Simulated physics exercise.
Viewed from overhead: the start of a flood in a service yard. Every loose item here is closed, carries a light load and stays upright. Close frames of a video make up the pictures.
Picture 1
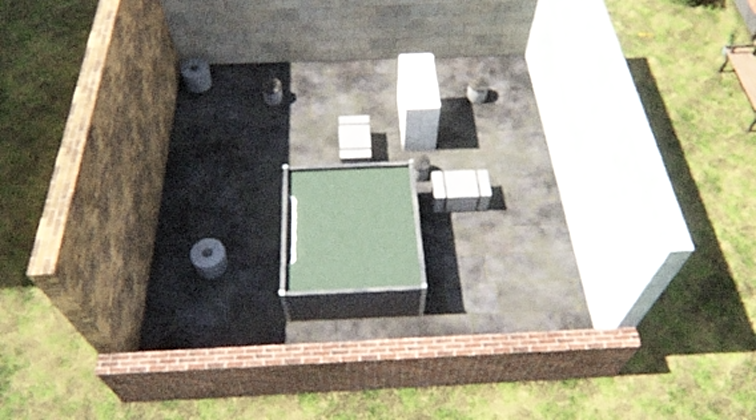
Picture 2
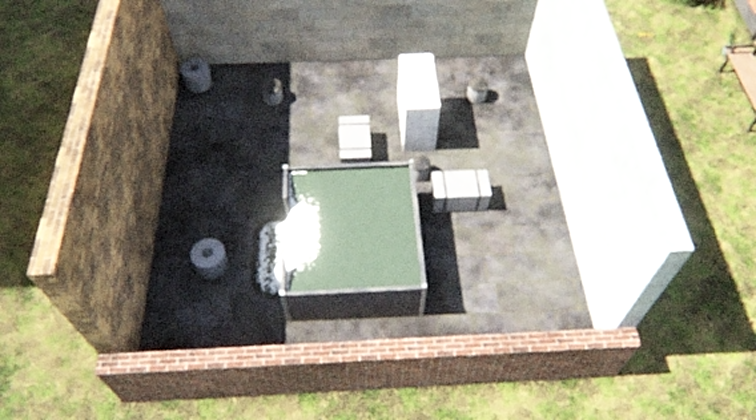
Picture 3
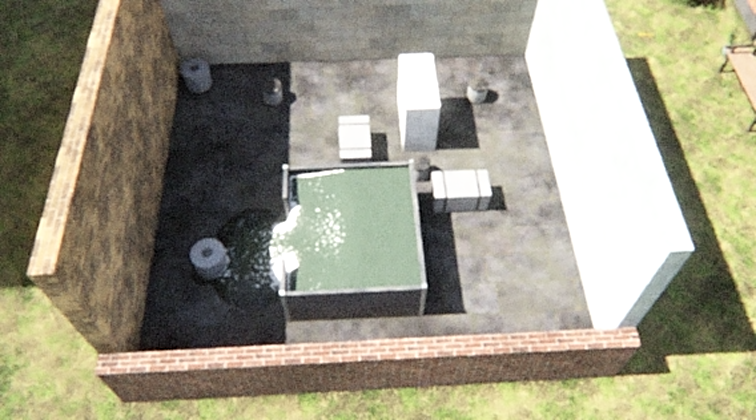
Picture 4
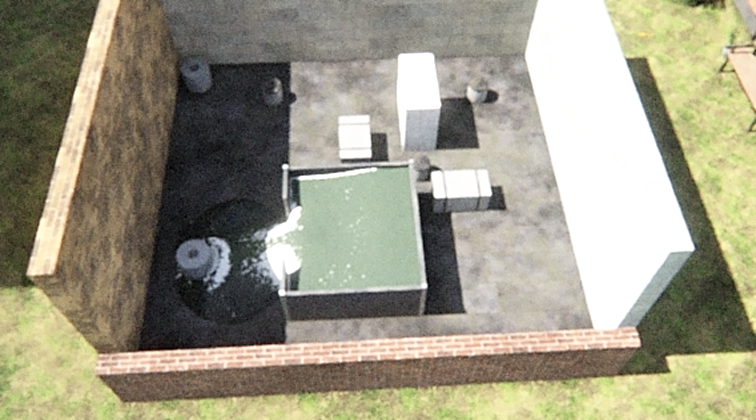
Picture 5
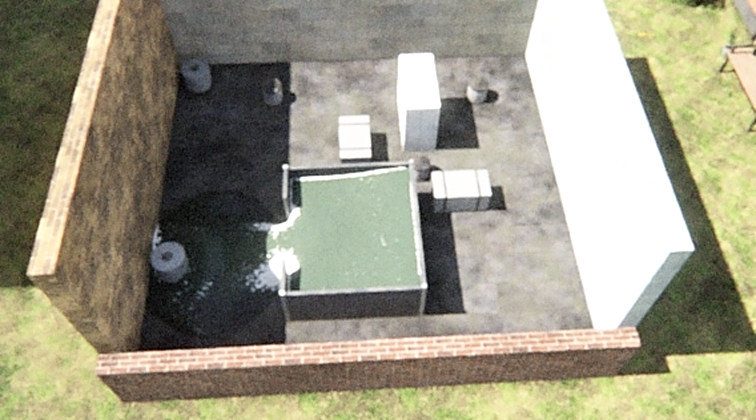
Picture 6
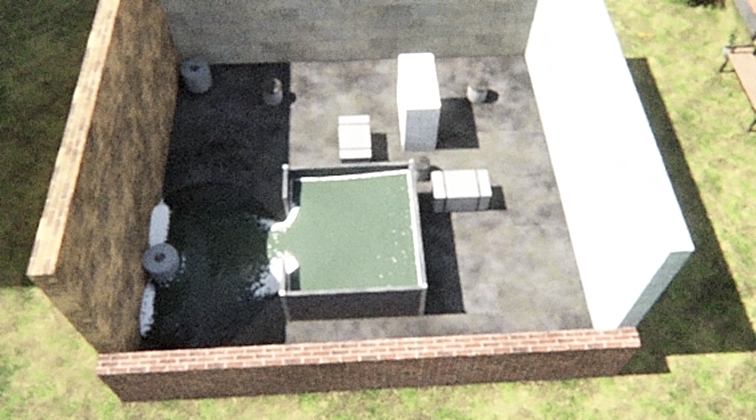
Walled service yard from overhead, water bursting from the left side of a green-filled tank and pushing a grey tub leftward.
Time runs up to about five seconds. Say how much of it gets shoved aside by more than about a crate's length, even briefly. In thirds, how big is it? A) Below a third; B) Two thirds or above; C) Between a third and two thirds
C, between a third and two thirds.
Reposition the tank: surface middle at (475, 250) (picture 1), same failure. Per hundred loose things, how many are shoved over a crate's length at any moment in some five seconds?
That comes out at some 40 %.
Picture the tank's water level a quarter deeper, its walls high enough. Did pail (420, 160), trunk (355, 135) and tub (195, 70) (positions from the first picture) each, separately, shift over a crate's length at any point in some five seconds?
As asked: Fell short, fell short, went the distance.
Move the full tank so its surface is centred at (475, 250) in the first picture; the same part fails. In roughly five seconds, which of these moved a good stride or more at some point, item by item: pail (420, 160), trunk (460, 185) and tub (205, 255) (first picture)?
The first: Did not travel far; the second: Did not travel far; the third: Travelled far enough.
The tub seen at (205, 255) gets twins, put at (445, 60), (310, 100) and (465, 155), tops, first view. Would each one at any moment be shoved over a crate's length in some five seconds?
Results - 1: Doesn't go far; 2: Doesn't go far; 3: Doesn't go far.
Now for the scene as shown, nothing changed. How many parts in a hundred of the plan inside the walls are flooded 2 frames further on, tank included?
My guess is around 25 per cent.
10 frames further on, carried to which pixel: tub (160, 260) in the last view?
Roughly (186, 302).
A moment on, 1 of 7 are well off their spots; 1 afloat.
Next, 1 of 7 are well off their spots; 1 afloat.
Later, 2 of 7 are well off their spots; 2 afloat.
In the end, 3 of 7 are well off their spots, and 3 have been at some point; 1 afloat.
